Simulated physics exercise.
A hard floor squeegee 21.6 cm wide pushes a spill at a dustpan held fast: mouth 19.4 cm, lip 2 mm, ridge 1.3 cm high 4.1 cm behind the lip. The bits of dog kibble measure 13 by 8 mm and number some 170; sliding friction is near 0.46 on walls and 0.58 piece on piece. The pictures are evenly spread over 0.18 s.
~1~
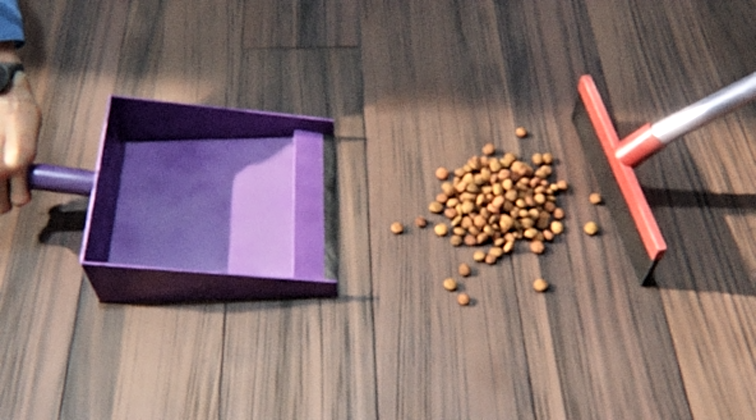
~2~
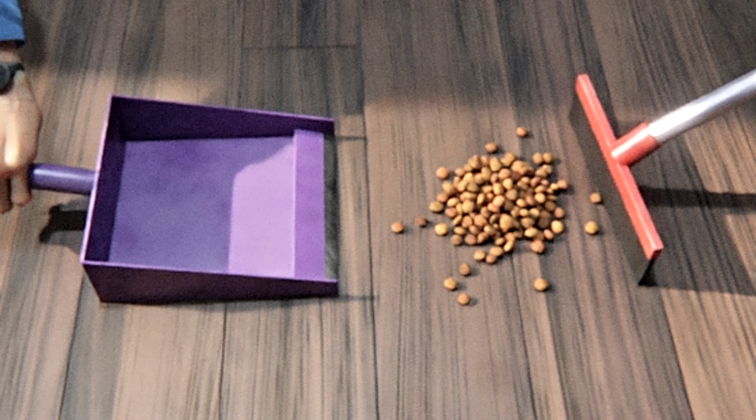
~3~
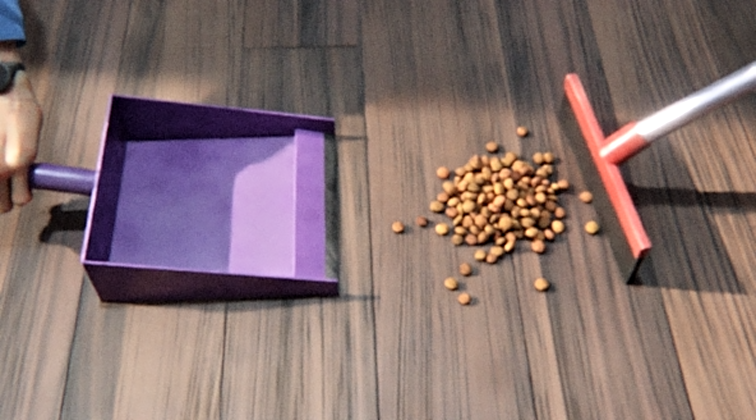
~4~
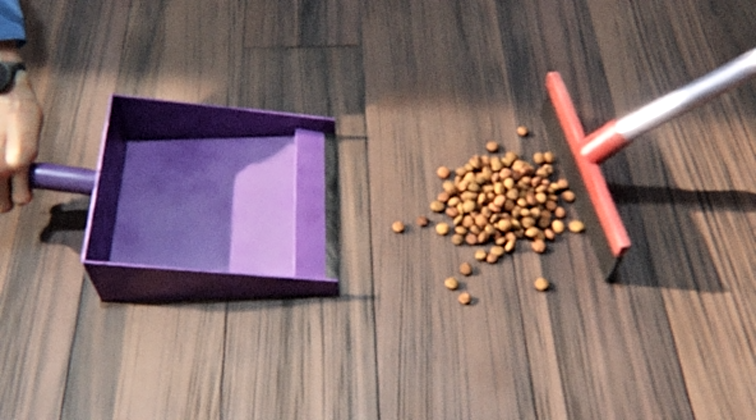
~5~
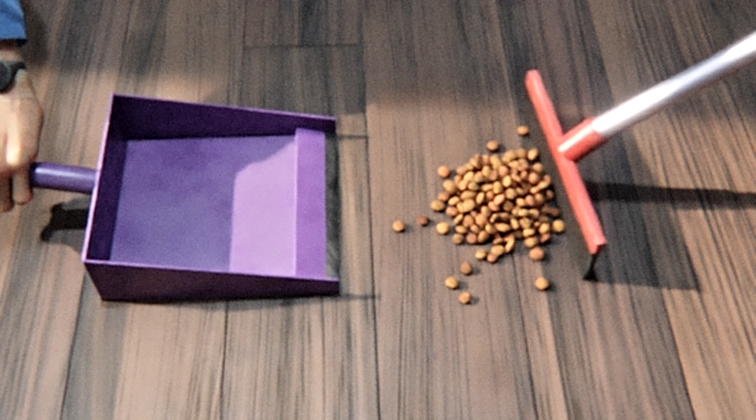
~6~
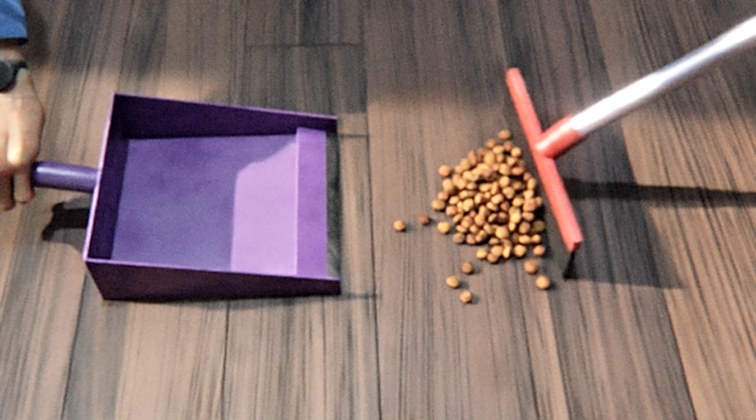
On a dark wooden floor, a hand held a purple dustpan still at the left while a red squeegee slid left into a pile of small brown pieces, pressing its right side inward.
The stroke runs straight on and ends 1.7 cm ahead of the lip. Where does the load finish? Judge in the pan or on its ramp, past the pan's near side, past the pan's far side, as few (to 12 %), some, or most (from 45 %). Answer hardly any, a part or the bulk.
In the pan or on its ramp: A part; past the pan's near side: Hardly any; past the pan's far side: Hardly any.
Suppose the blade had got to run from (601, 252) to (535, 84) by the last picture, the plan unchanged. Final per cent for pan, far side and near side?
Pan 30, far 0, near 5.
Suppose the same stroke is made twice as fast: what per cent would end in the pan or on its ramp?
Then about 50 per cent.
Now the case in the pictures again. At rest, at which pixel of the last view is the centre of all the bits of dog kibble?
Around (346, 203).
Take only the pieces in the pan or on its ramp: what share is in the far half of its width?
About 60 per cent.
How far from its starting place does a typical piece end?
Some 16 cm.
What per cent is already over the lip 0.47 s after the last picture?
About 30 per cent by then.
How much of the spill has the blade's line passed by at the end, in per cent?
About 10 per cent.
Then, 0.14 s after the last picture, middle of the blade 11 cm from the lip; 0 % over the lip, far side 0 %, near side 5 %.
Then, 0.24 s after the last picture, middle of the blade 5 cm from the lip; 0 % over the lip, far side 0 %, near side 5 %.
Then, 0.47 s after the last picture, middle of the blade 3 cm from the lip; 30 % over the lip, far side 5 %, near side 5 %.
In the end, pan 30 %, near side 5 %, far side 5 %, in front of the lip or behind the blade 60 %.
